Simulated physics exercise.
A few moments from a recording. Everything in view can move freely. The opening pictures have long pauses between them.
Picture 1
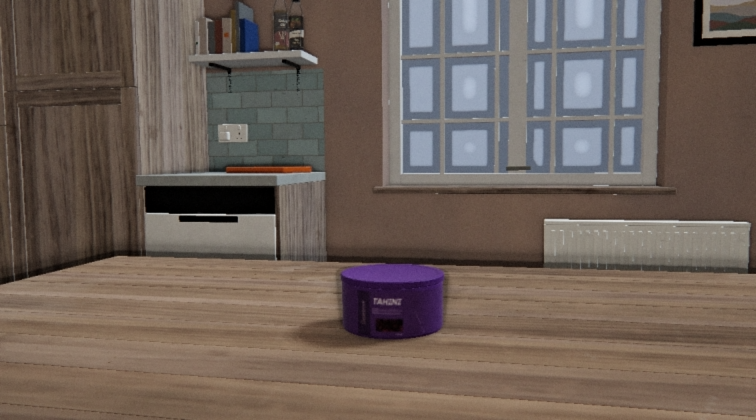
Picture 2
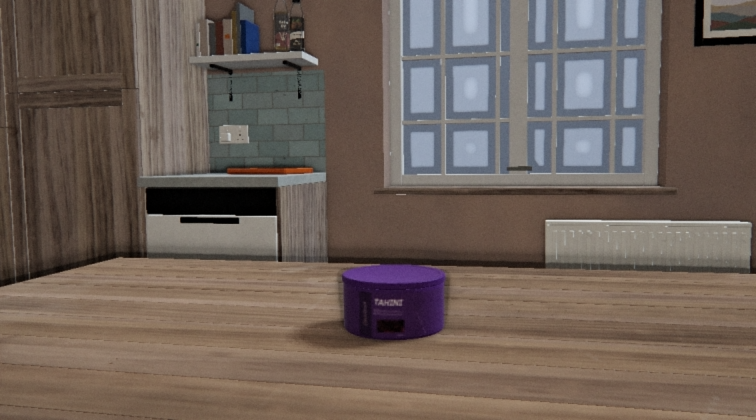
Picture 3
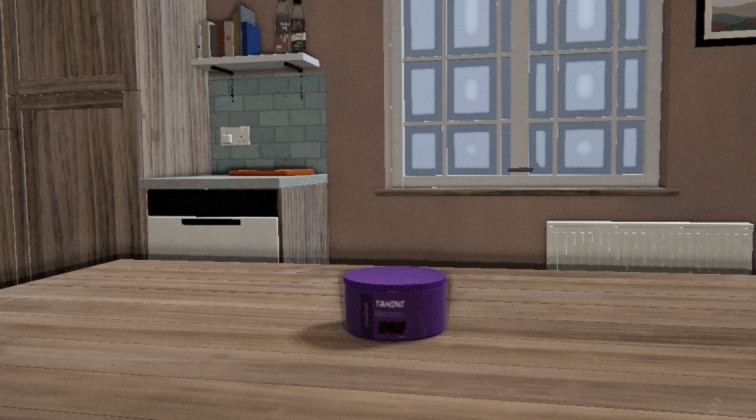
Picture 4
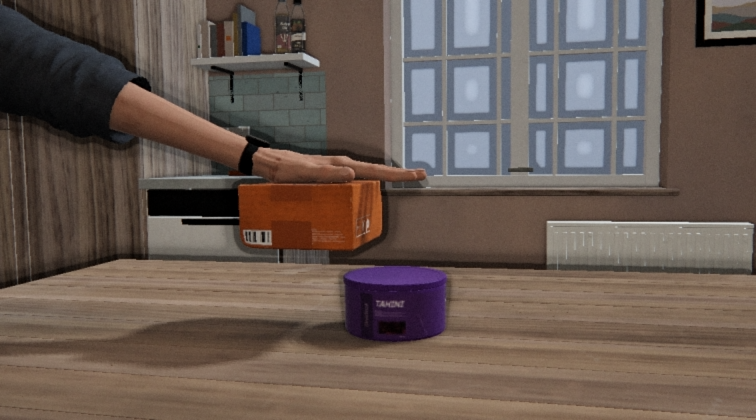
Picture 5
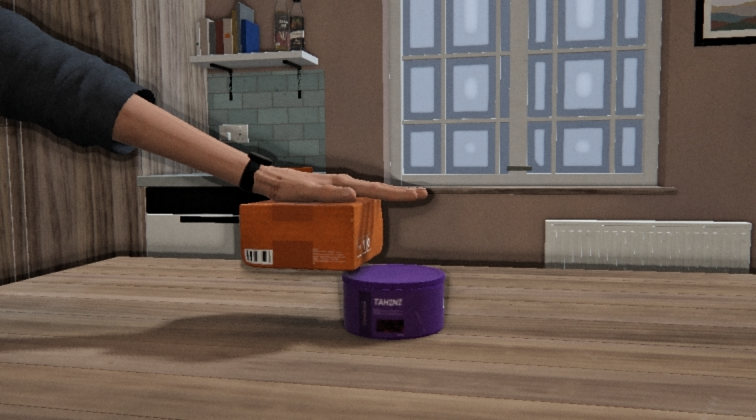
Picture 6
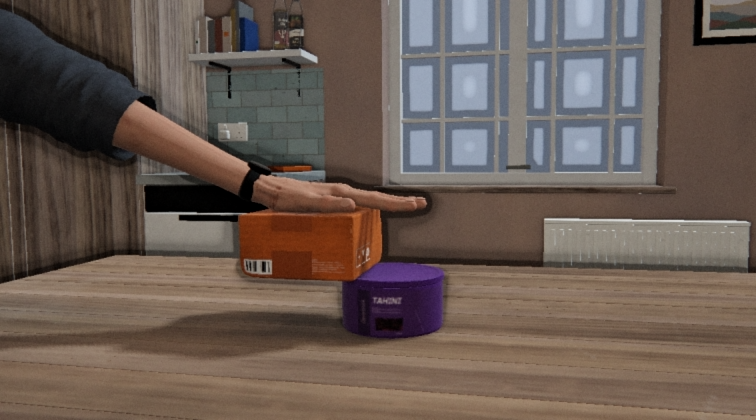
In a kitchen, a purple tub sits on a wooden table in front of a window, and at first nothing moves. Then an orange box appears at the left with a hand resting flat on its top, and the two lower slightly beside the tub, which stays in place.
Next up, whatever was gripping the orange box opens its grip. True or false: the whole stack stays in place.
False.
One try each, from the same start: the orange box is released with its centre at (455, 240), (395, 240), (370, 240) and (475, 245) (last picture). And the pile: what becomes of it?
Well, the first time it tips over, the second time it stays intact, the third time it stays intact, and the fourth time it tips over.
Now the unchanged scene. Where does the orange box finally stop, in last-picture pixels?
Near (303, 264).
Then, 0.20 s on from there, orange box turned 22° from how it was put near (307, 252).
Then, 0.30 s on from there, orange box turned 44° from how it was put near (299, 262).
Then, 0.50 s on from there, orange box now fallen.
In the end, fallen, orange box; purple tub unmoved. At the end, from the last picture's camera, orange box near (303, 264). The pile loses its balance.
